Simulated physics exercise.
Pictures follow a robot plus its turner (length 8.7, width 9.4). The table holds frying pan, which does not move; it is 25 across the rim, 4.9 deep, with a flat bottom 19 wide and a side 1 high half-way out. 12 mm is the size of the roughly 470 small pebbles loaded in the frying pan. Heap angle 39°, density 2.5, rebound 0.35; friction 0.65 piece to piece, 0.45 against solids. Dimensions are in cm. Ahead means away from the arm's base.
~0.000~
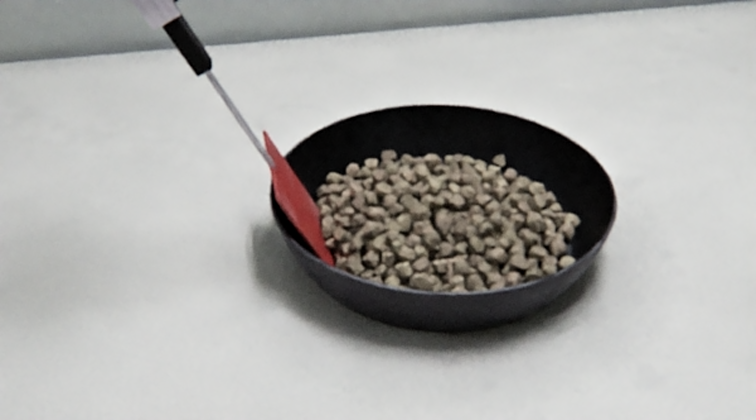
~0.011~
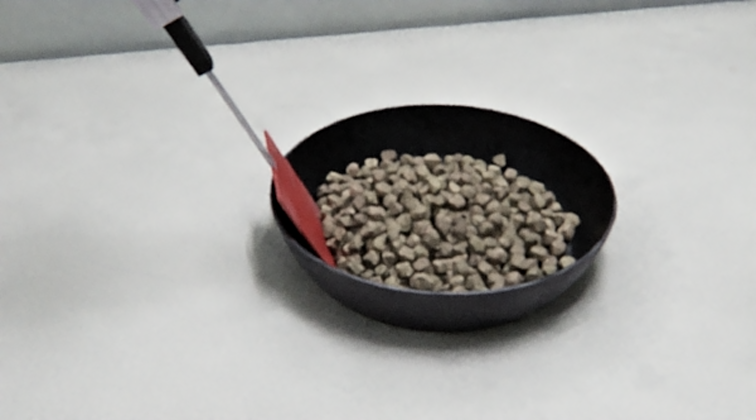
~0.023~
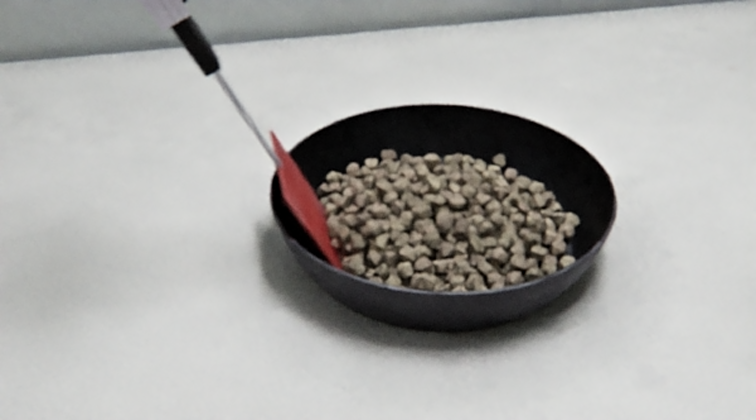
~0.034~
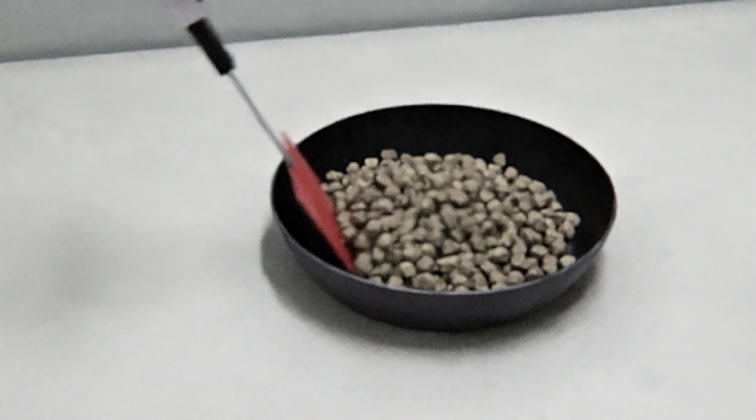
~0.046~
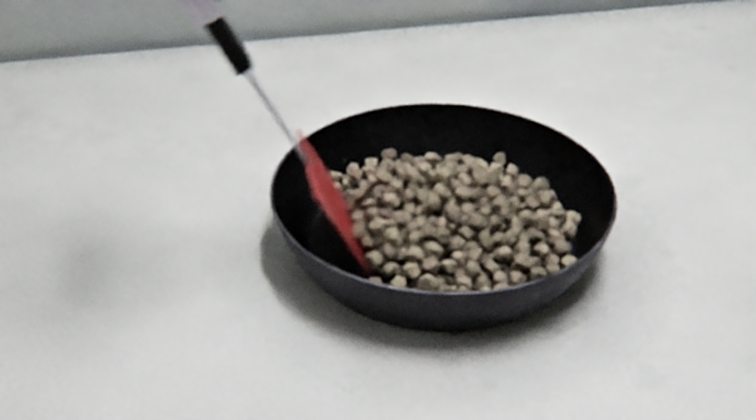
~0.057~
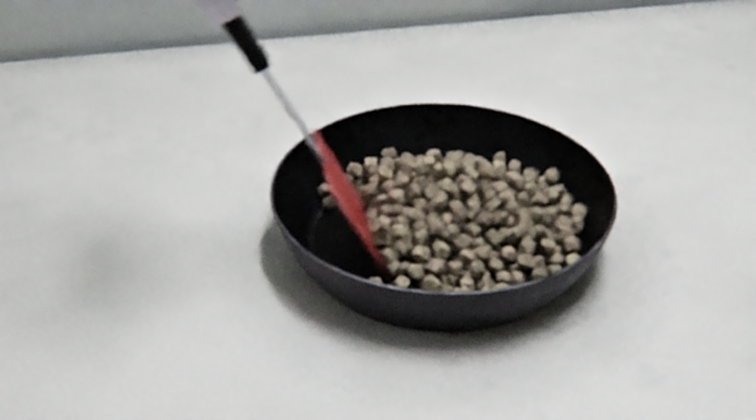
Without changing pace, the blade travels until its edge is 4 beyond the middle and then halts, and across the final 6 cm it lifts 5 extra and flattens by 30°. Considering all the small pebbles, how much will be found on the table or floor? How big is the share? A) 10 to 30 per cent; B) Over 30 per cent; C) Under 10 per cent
C.
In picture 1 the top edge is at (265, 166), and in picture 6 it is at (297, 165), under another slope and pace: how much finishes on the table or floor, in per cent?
About 0 per cent.
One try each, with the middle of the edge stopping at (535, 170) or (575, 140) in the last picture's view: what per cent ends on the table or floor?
About 20 and 40 per cent.
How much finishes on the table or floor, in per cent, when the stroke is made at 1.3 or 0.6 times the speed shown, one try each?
Roughly 15 percent for the first try, 0 percent for the second.
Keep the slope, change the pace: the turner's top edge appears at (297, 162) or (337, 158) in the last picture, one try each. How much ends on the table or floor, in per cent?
I'd estimate close to 0 and 15 in a hundred.
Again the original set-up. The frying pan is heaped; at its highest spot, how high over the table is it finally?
Some 6.0 cm above the table.
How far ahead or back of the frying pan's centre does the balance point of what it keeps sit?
I'd put it at roughly 4.5 cm toward the front.
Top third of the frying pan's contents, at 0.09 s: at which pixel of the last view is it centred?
At about (486, 194).
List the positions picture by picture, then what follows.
The first frame shows turner top edge at (270, 163), sloping 64°; upper third of the load around (441, 212), from x 320 to 575, top at y 155; 466 in the frying pan.
The second frame shows turner top edge at (271, 163), sloping 64°; upper third of the load around (440, 212), from x 325 to 575, top at y 155.
The third frame shows turner top edge at (278, 163), sloping 64°; upper third of the load around (440, 212), from x 325 to 575, top at y 155.
The fourth frame shows turner top edge at (291, 163), sloping 64°; upper third of the load around (444, 211), from x 325 to 575, top at y 155.
The fifth frame shows turner top edge at (307, 161), sloping 64°; upper third of the load around (447, 206), from x 325 to 575, top at y 155.
The sixth frame shows turner top edge at (323, 160), sloping 64°; upper third of the load around (460, 202), from x 325 to 580, top at y 155; 466 in the frying pan.
By 0.09 s, sloping 62°, highest piece 6 above the table; 466 in the frying pan.
By 0.11 s, sloping 51°, highest piece 7 above the table; 466 in the frying pan.
By 0.33 s, sloping 34°, highest piece 6 above the table; 434 in the frying pan, 27 on the table or floor, 5 on the blade or in flight.
By 1.38 s, sloping 34°, highest piece 6 above the table; 434 in the frying pan, 32 on the table or floor.
Final count, 434 in the frying pan, 32 on the table or floor. That is 7 % on the table or floor.
